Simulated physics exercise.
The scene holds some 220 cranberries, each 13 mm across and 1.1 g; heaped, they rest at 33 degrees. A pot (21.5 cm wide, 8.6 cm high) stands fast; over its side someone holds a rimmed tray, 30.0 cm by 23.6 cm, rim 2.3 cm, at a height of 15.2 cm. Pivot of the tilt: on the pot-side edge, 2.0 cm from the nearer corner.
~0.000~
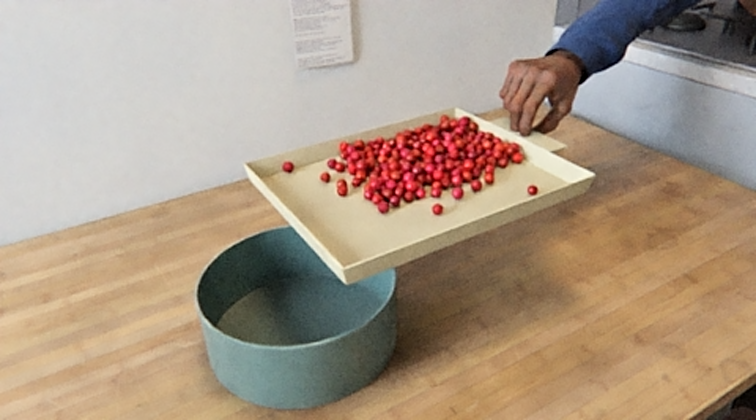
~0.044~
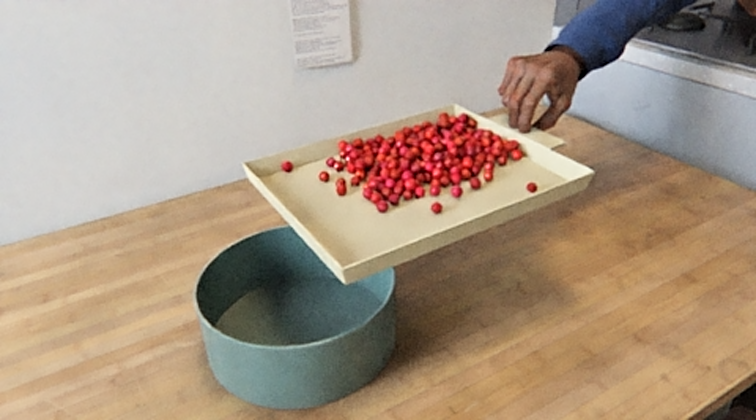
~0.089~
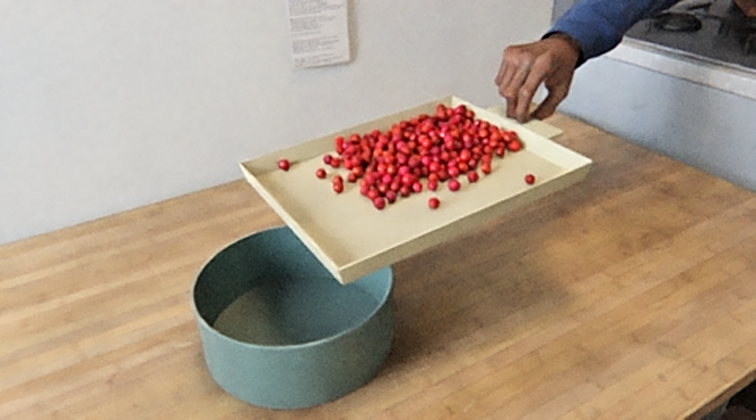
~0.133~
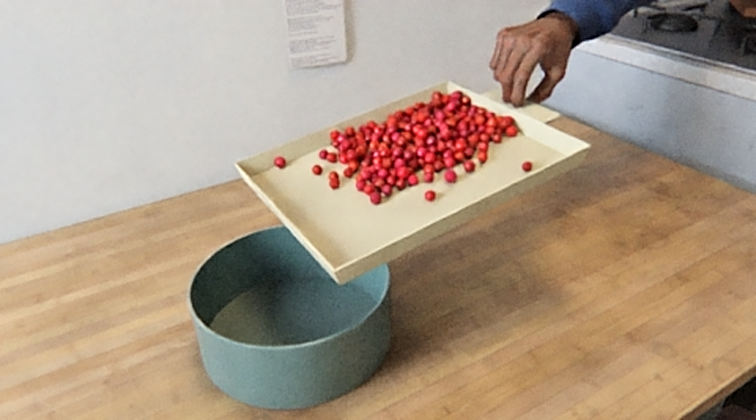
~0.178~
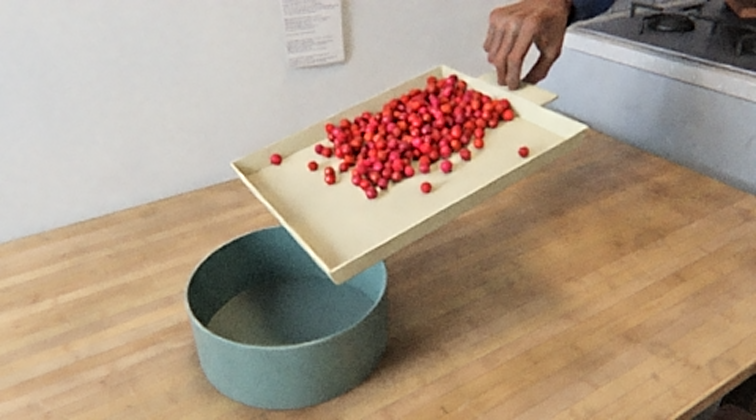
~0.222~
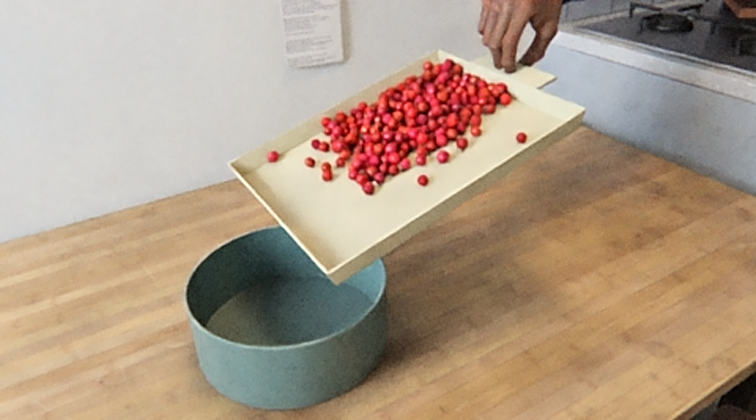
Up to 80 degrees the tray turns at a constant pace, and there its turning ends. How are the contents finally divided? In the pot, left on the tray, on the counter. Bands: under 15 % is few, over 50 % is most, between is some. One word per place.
Pot: Some, tray: Some, counter: Some.
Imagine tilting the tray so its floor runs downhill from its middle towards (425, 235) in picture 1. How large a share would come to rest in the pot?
Around 0 percent of them.
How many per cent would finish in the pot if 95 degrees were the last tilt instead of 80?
It would be near 65 per cent.
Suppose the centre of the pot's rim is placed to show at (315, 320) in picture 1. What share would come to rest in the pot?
I'd expect near 25 per cent.
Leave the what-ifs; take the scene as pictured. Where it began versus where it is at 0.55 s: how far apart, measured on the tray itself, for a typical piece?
Roughly 8 cm.
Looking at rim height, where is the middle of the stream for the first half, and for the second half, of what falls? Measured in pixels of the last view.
Roughly (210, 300) to start, and after that (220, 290).
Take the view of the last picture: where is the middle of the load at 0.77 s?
I'd put it close to (260, 198).
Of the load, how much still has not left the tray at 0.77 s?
I'd put it at roughly 80 per cent.
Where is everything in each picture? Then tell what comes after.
The first frame shows tray tilt 0 degrees, front corners at (345, 264) and (588, 174); middle of the pieces at (426, 159); pot at (297, 277).
The second frame shows tray tilt 1 degrees, front corners at (344, 264) and (588, 171); middle of the pieces at (425, 157).
The third frame shows tray tilt 3 degrees, front corners at (341, 264) and (586, 161), lowest corner left front; middle of the pieces at (423, 151).
The fourth frame shows tray tilt 7 degrees, front corners at (336, 265) and (583, 145), lowest corner left front; middle of the pieces at (419, 141).
The fifth frame shows tray tilt 11 degrees, front corners at (332, 266) and (580, 127), lowest corner left front; middle of the pieces at (414, 130).
The sixth frame shows tray tilt 16 degrees, front corners at (330, 267) and (578, 109), lowest corner left front; middle of the pieces at (410, 120); pot at (287, 277). Its pace works out near 95 degrees a second.
Then, at 0.55 s, tilt 47 degrees; the tray holds 100 %, the pot 0 %.
After 0.77 s, tilt 68 degrees; the tray holds 80 %, the pot 5 %.
After 1.11 s, tilt 80 degrees; the tray holds 40 %, the pot 30 %.
At rest (1.8 s), pot 35 %, tray 35 %, counter 30 %.
